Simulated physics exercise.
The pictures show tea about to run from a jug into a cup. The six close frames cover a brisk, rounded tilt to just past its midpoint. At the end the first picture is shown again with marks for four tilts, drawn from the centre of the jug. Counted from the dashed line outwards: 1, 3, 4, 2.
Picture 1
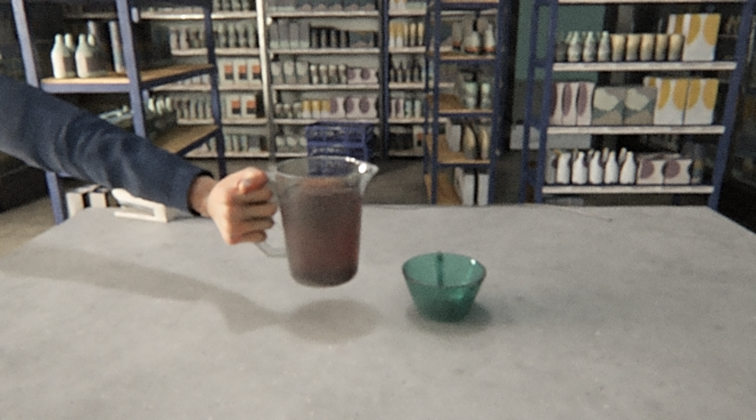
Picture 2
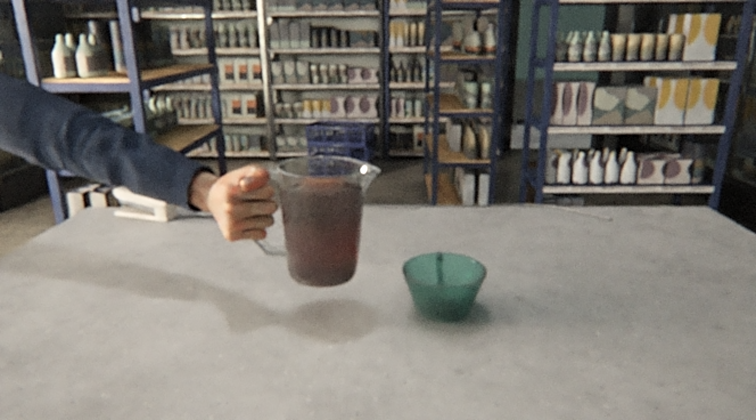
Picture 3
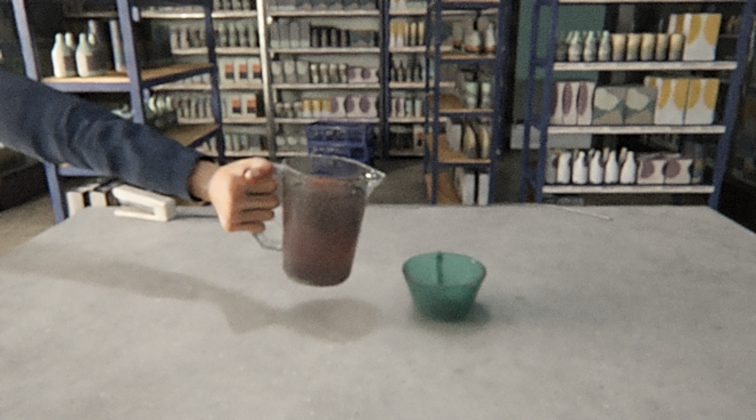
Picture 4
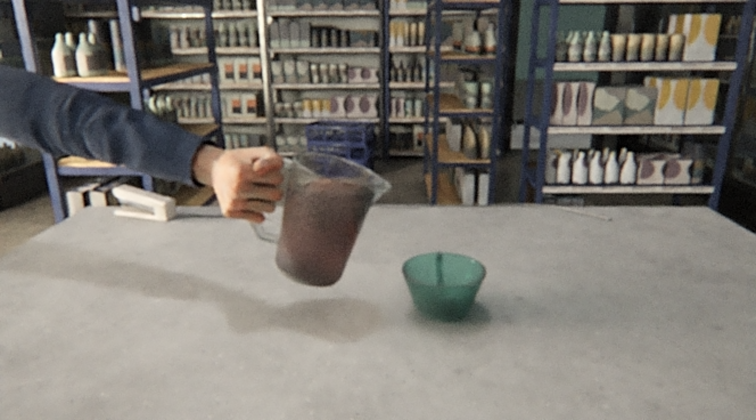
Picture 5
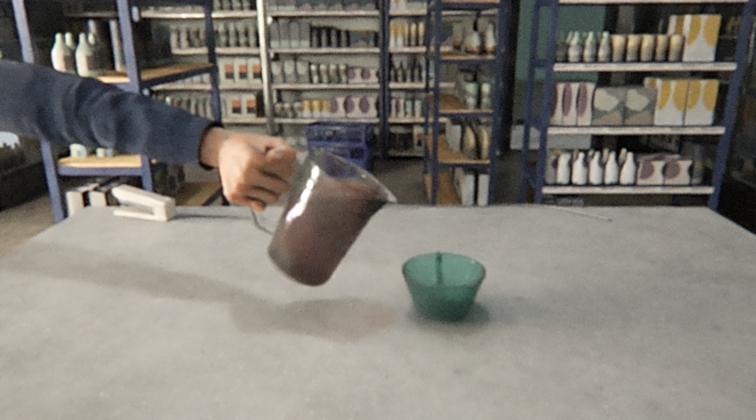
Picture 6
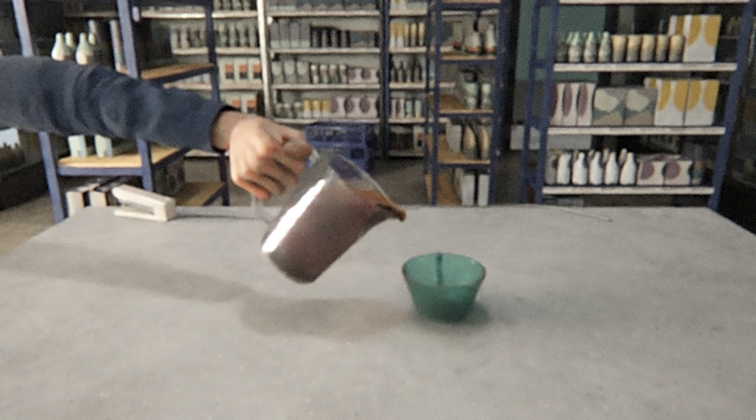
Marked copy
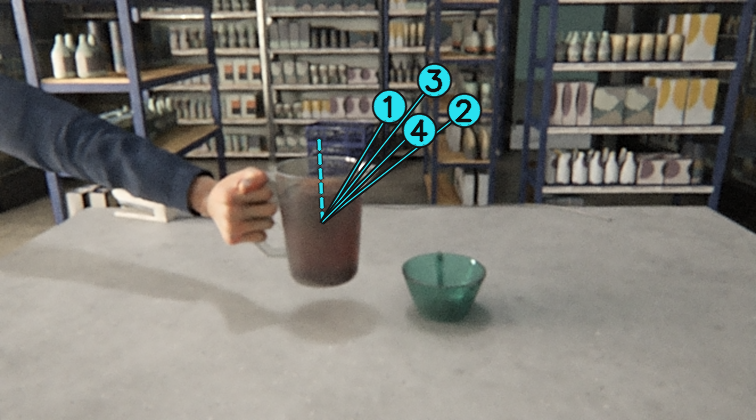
The video shows a hand holding a clear jug of dark tea beside a green cup on a gray table, with stocked shelves behind. The hand tilts the jug steadily rightward until tea reaches over its lip.
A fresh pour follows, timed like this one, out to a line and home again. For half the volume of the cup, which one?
Choose 2.
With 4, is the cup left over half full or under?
Under.
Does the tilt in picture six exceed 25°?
Yes, it does.
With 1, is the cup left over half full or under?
Under half.
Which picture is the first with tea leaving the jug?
In picture 6.
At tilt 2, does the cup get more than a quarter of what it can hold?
Yes, it does.
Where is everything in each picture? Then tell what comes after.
Upright, lip at (376, 169); rim of the cup round (444, 268); nothing has left yet, in the first picture.
Tipped about 2°, lip at (379, 171); nothing has left yet, in the second picture.
Tipped about 8°, lip at (384, 177); nothing has left yet, in the third picture.
Tipped about 17°, lip at (391, 187); nothing has left yet, in the fourth picture.
Tipped about 29°, lip at (396, 202); nothing has left yet, in the fifth picture.
Tipped about 41°, lip at (399, 217); tea is over the lip, down to (399, 217), in the sixth picture.
In cyan, 1 at (382, 123); 2 at (450, 121); 3 at (423, 93); 4 at (404, 140).
With 1, the cup ends with about 8 % of what it can hold.
With 2, the cup ends with about 49 % of what it can hold.
With 3, the cup ends with about 17 % of what it can hold.
With 4, the cup ends with about 32 % of what it can hold.
